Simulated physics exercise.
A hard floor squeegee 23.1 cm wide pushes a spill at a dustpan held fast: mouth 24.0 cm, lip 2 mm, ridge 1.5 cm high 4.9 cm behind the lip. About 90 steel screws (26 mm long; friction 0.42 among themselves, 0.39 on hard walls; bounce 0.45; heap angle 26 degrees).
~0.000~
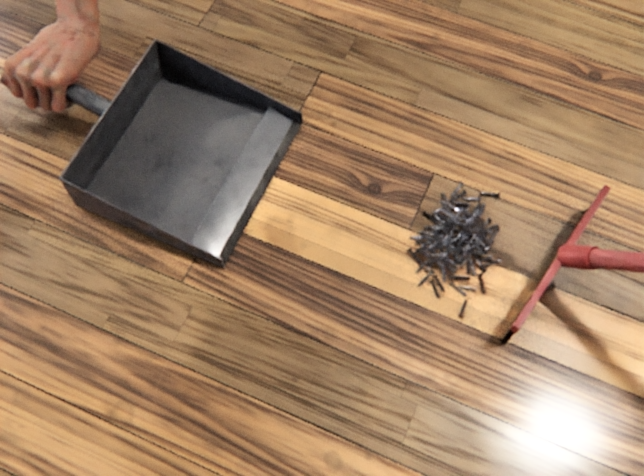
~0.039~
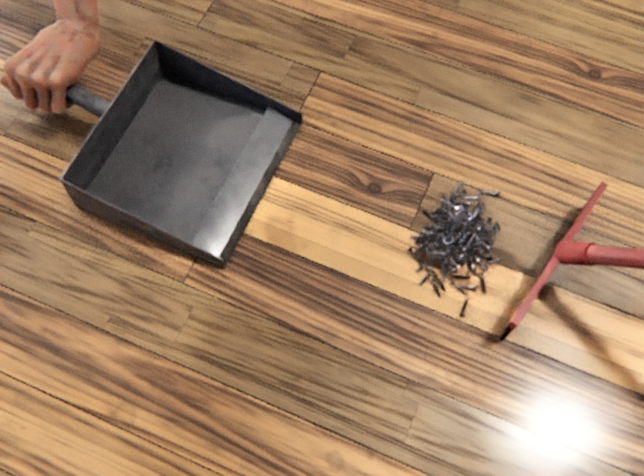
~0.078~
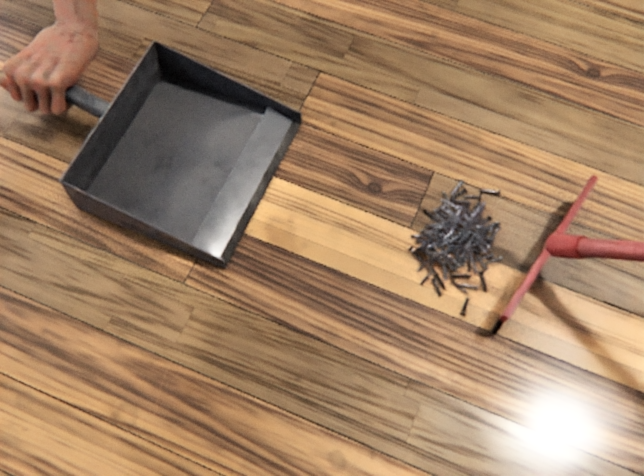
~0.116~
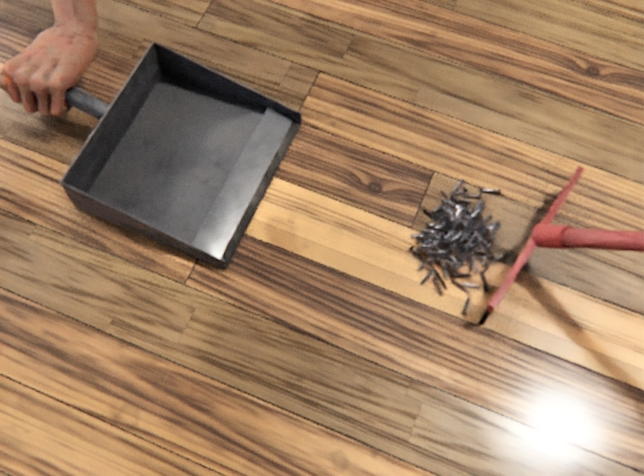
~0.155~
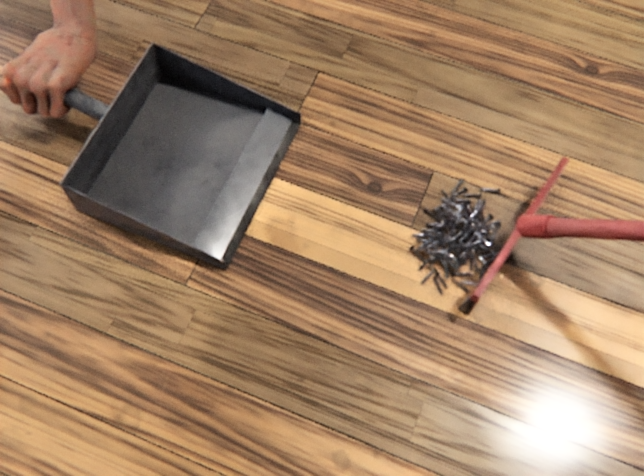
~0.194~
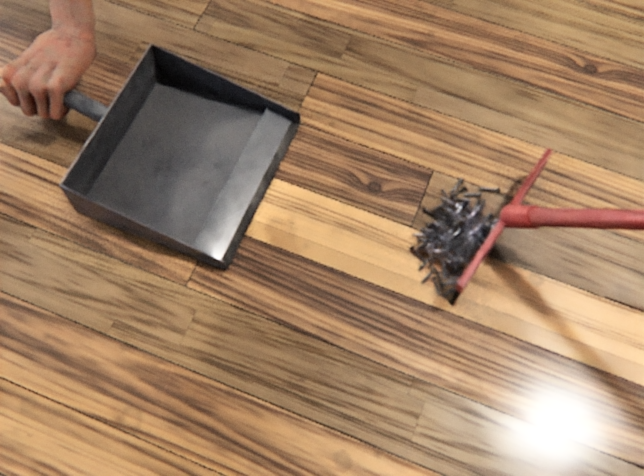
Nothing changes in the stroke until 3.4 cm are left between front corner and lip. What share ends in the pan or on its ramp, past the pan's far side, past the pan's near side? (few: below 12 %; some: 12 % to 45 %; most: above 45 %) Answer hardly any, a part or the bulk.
In the pan or on its ramp: Hardly any; past the pan's far side: A part; past the pan's near side: Hardly any.
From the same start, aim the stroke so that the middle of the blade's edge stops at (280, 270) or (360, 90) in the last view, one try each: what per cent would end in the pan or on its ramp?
About 0 and 0 per cent.
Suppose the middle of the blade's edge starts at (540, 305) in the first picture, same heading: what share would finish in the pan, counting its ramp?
About 0 per cent.
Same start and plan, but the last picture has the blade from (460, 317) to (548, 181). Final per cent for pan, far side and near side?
Pan 0, far 5, near 0.
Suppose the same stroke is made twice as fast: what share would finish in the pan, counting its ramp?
In that case some 35 per cent.
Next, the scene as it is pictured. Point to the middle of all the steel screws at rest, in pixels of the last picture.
At about (306, 145).
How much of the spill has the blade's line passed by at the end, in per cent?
About 5 per cent.
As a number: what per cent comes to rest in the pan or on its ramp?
About 5 per cent.
Then, at 0.42 s, middle of the blade 18 cm from the lip; 0 % over the lip, far side 10 %, near side 0 %.
Then, at 0.57 s, middle of the blade 10 cm from the lip; 0 % over the lip, far side 15 %, near side 0 %.
After 0.85 s, middle of the blade 6 cm from the lip; 5 % over the lip, far side 25 %, near side 0 %.
In the end, at 1.6 s, pan 5 %, far side 25 %, near side 0 %, in front of the lip or behind the blade 70 %.
